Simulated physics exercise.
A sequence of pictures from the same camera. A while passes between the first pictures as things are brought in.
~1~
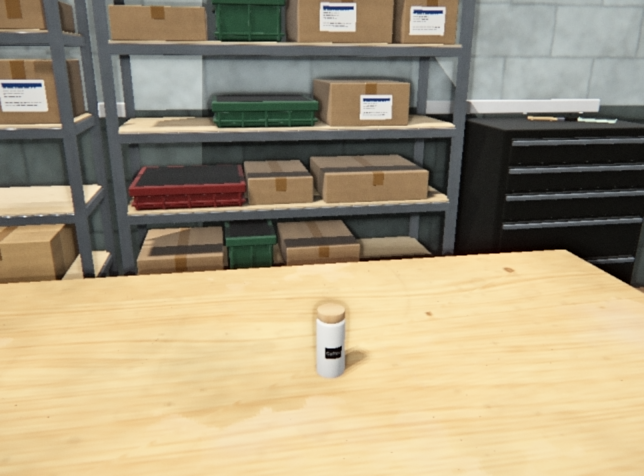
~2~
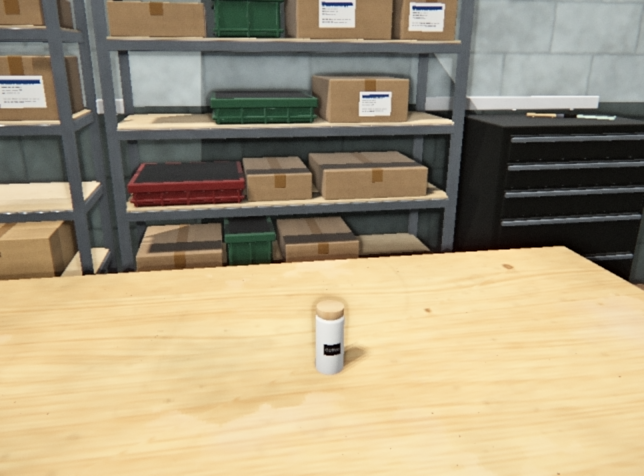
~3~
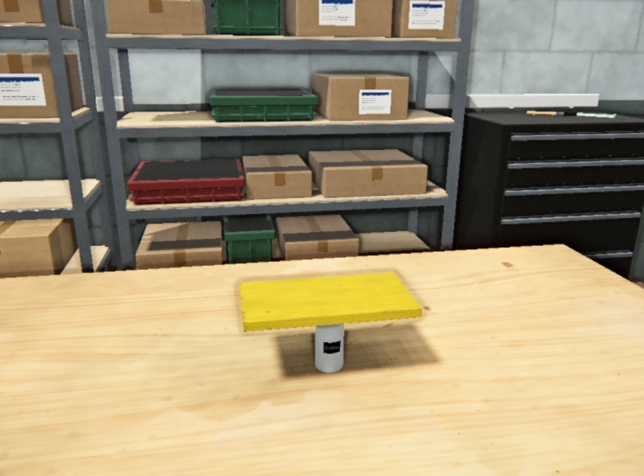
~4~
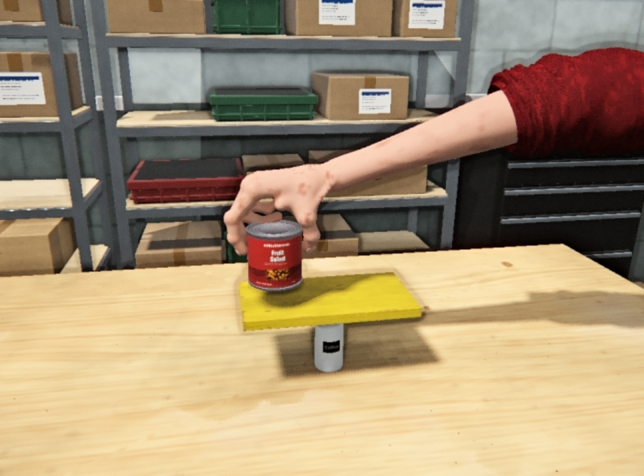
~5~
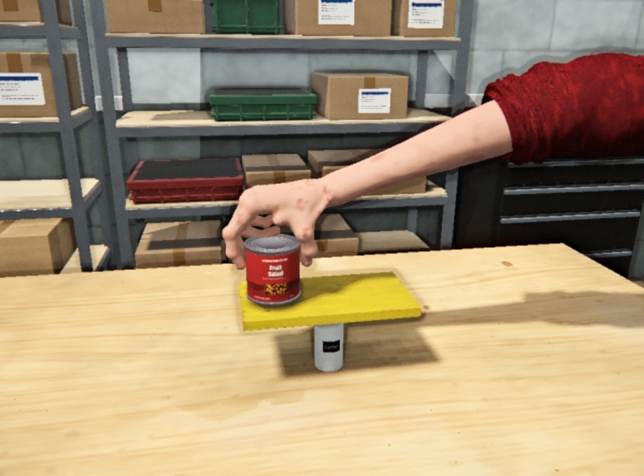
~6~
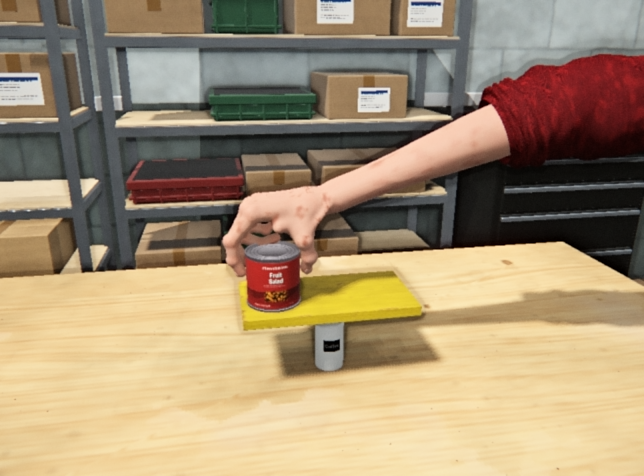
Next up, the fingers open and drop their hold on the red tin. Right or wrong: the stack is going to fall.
Right, it falls.
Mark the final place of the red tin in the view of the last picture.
End position in the final view: Approximately (223, 362).
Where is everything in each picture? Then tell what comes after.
The last thing is not in view yet, in the first picture.
The last thing is not in view yet, in the second picture.
The last thing is not in view yet; yellow board (326, 299), in the third picture.
Coming down; red tin (275, 255); yellow board (326, 299), in the fourth picture.
Coming down; red tin (273, 269); yellow board (326, 298), in the fifth picture.
In place under the hand; red tin (273, 276); yellow board (326, 298), in the sixth picture.
Then, 0.30 s later than the last frame, red tin now fallen; yellow board tilted by 45°.
Then, 0.50 s later than the last frame, yellow board tilted by 74°.
Then, 0.80 s later than the last frame, yellow board now fallen; white shaker tilted by 56°.
Then, 0.90 s later than the last frame, white shaker on its side.
When it is over, fallen, yellow board, red tin and white shaker. End places, in pixels of the last picture, red tin near (223, 362). The stack loses its balance.
